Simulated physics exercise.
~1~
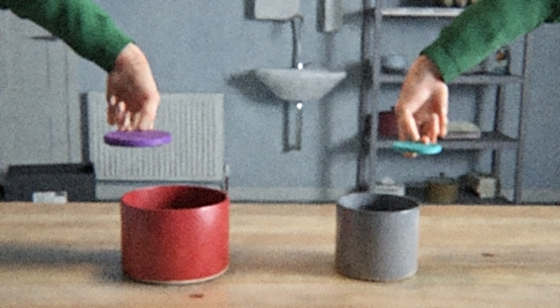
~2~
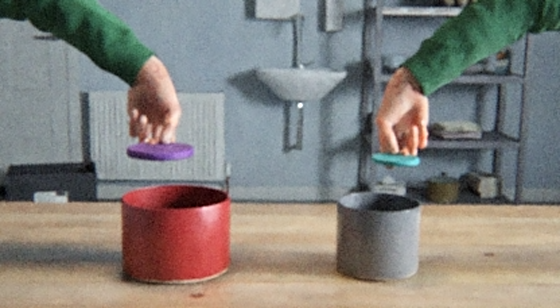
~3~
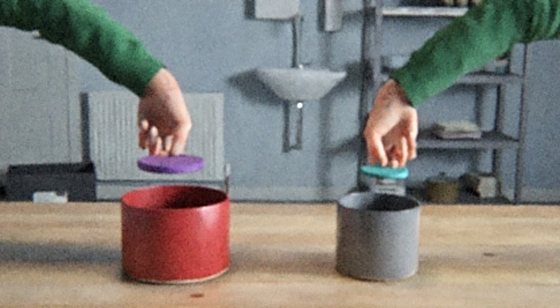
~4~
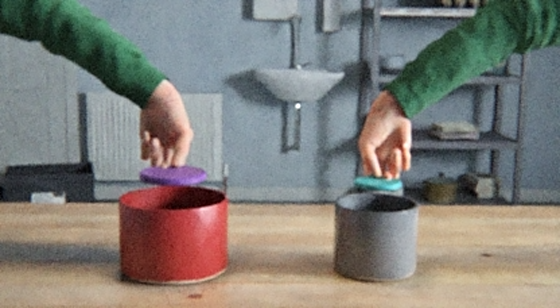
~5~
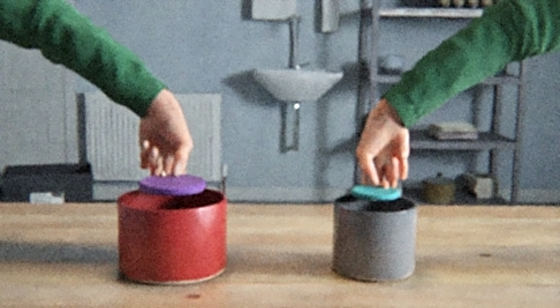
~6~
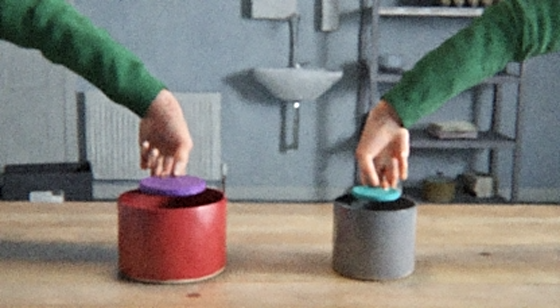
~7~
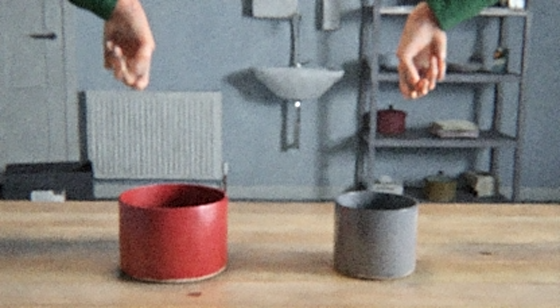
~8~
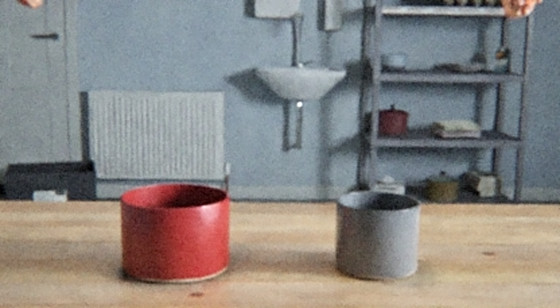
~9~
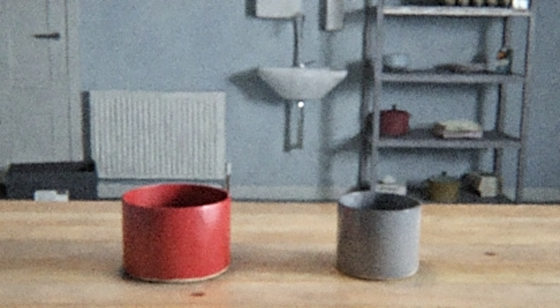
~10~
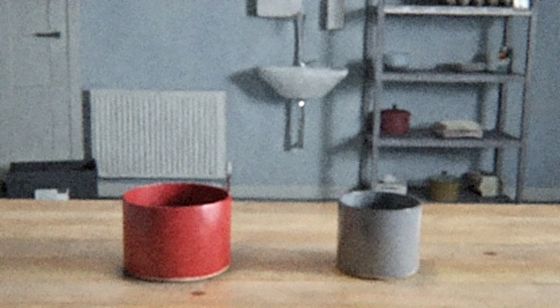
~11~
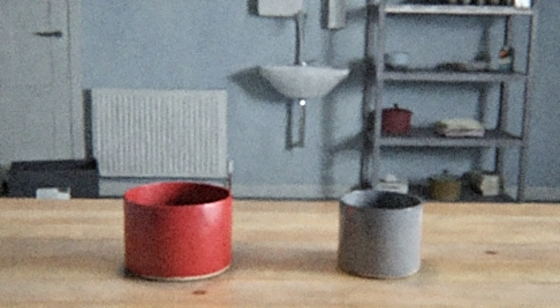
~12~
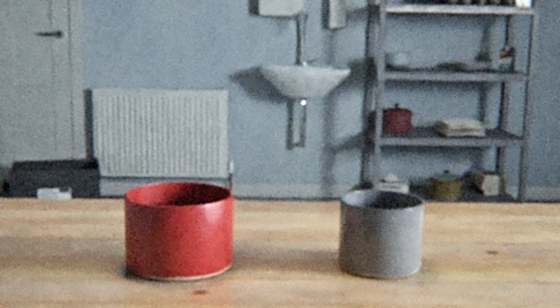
In the video, two hands in green sleeves lower a purple lid to a red pot and a smaller turquoise lid to a gray pot, then let go and withdraw. The lids drop inside, leaving both containers standing open on the wooden table with neither lid visible.
